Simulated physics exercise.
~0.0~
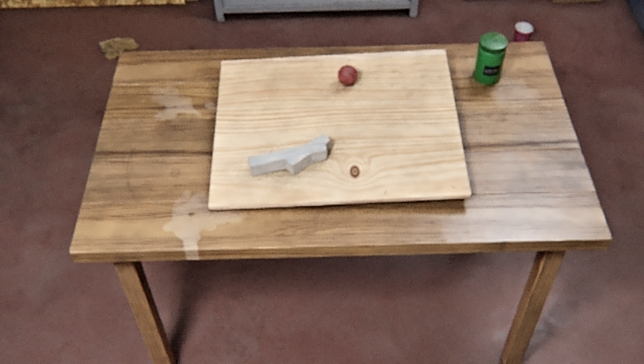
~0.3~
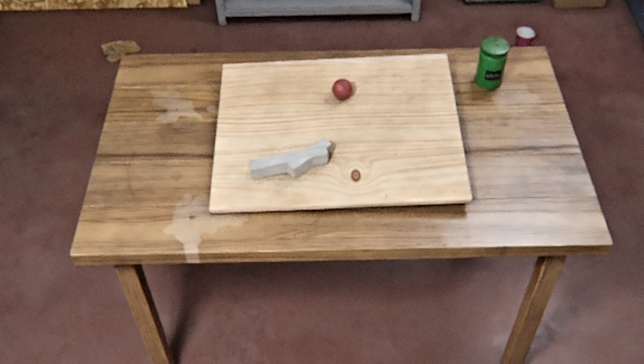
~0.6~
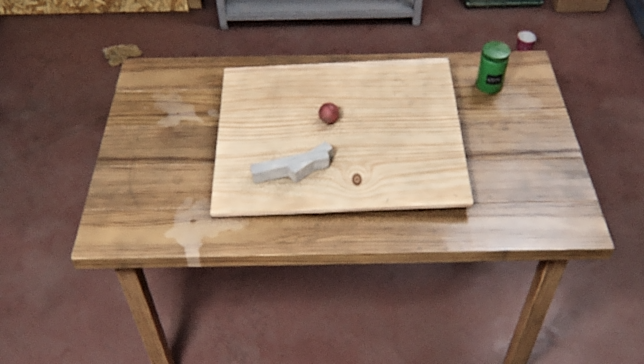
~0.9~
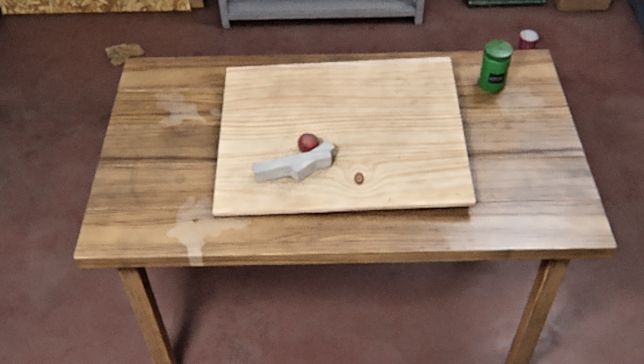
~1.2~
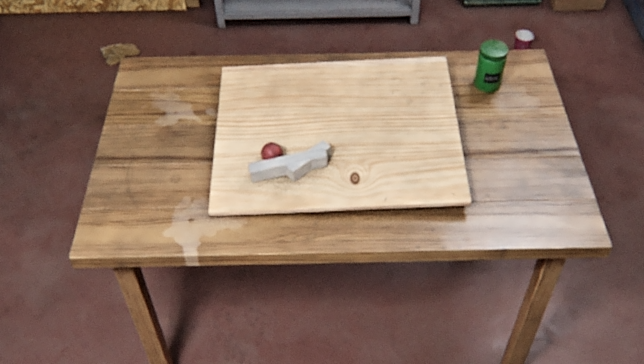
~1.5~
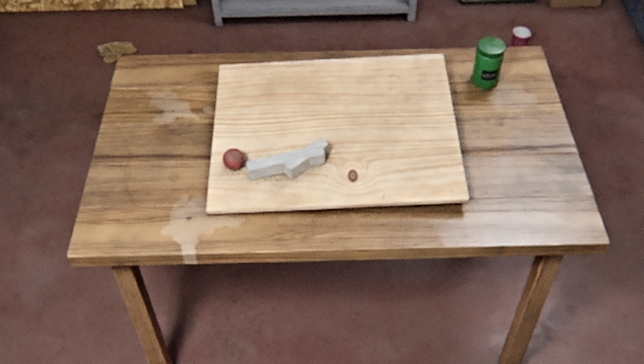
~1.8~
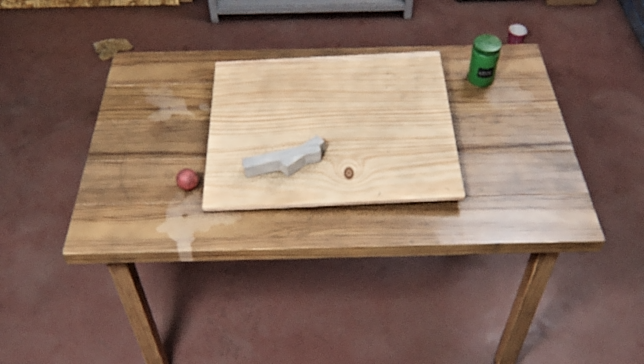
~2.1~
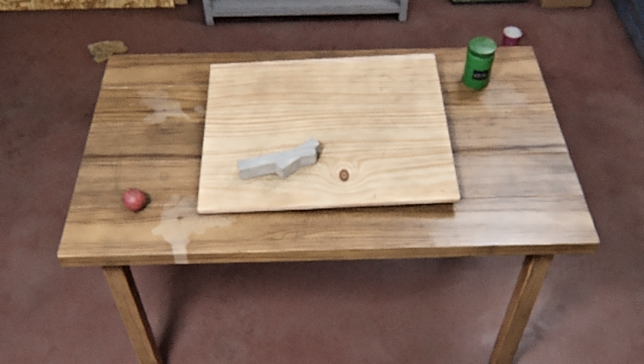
A wooden board holds a gray block as a red ball rolls down-left onto the table.
